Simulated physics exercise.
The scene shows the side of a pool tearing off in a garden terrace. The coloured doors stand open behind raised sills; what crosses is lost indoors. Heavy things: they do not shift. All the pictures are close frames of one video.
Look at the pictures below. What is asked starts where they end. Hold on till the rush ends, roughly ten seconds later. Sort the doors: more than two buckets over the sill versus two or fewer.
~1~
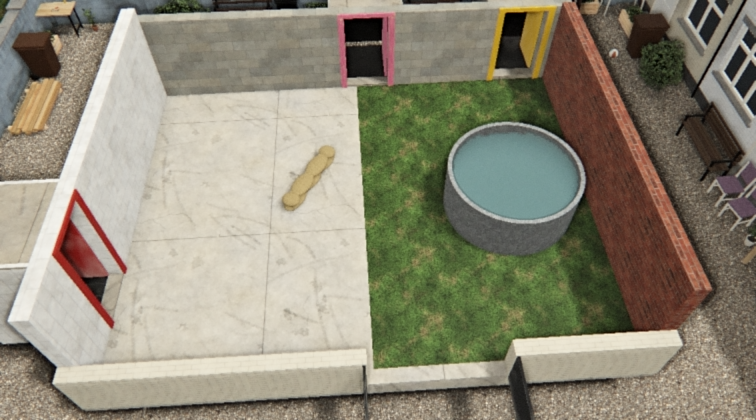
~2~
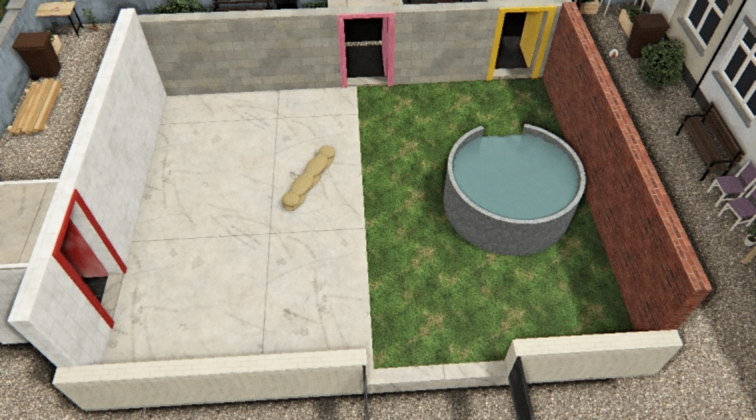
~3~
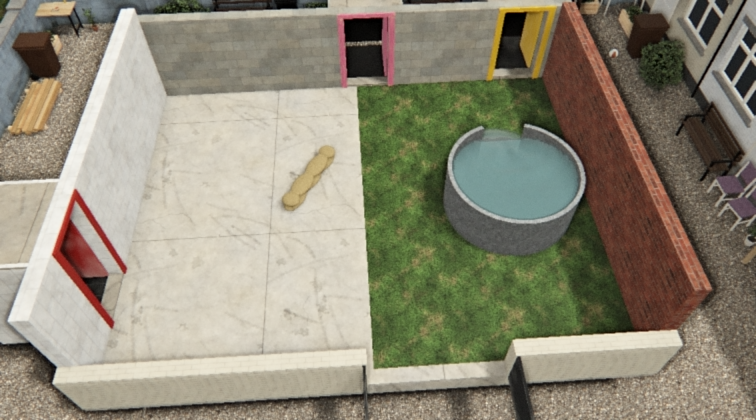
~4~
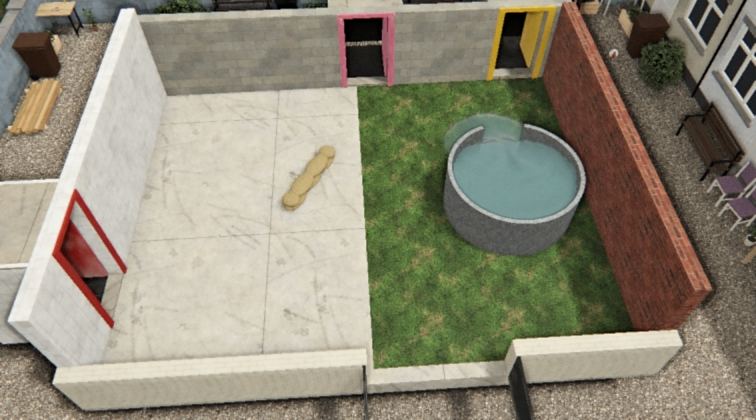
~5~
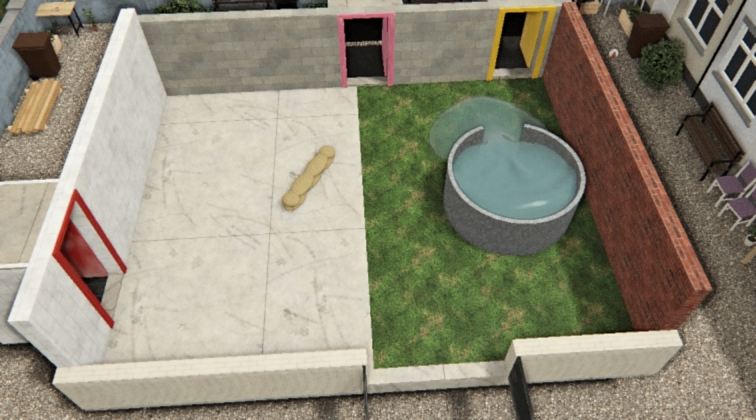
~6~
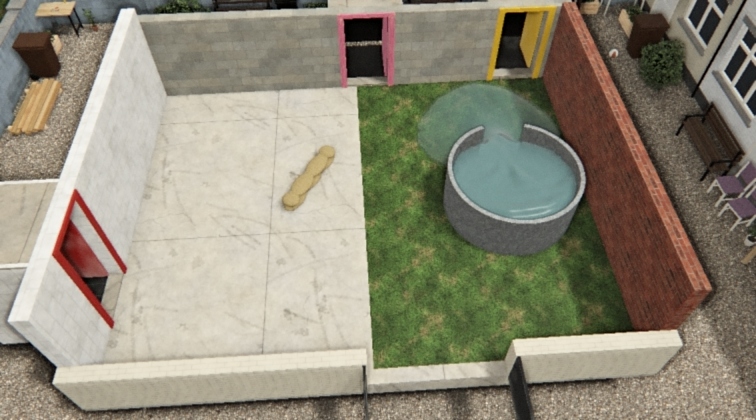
Sorted by door: Yellow door - more than two; pink door - more than two; red door - two or fewer.
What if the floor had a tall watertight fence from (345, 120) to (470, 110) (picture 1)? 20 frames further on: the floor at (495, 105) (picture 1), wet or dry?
There: Flooded.
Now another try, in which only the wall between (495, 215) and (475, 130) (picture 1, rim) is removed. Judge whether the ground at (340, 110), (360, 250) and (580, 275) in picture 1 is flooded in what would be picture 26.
In turn: Under water, under water, no water.
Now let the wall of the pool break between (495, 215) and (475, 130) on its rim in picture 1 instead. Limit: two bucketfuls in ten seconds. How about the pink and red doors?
Result - pink: Clears the line; red: Clears the line.
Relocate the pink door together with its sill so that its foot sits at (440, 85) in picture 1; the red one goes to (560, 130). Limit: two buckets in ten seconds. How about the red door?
Red: Over the limit.
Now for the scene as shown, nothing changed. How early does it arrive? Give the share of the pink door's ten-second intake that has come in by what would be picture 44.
My estimate: Close to 75 per cent.
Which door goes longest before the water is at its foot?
The red one.
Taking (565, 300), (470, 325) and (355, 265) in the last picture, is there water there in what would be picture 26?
Same order as asked: Dry as before; dry as before; dry as before.
A moment on, water covers 15 % of the floor; the yellow door under two buckets in, the pink door not reached, the red door not reached.
Next, water covers 20 % of the floor; the yellow door far over two buckets in, the pink door under two buckets in, the red door not reached.
Then, water covers 35 % of the floor; the yellow door far over two buckets in, the pink door over two buckets in, the red door not reached.
Later, water covers 55 % of the floor; the yellow door far over two buckets in, the pink door over two buckets in, the red door not reached.
In the end, water covers 85 % of the floor; the yellow door far over two buckets in, the pink door over two buckets in, the red door wet at the sill, nothing in.
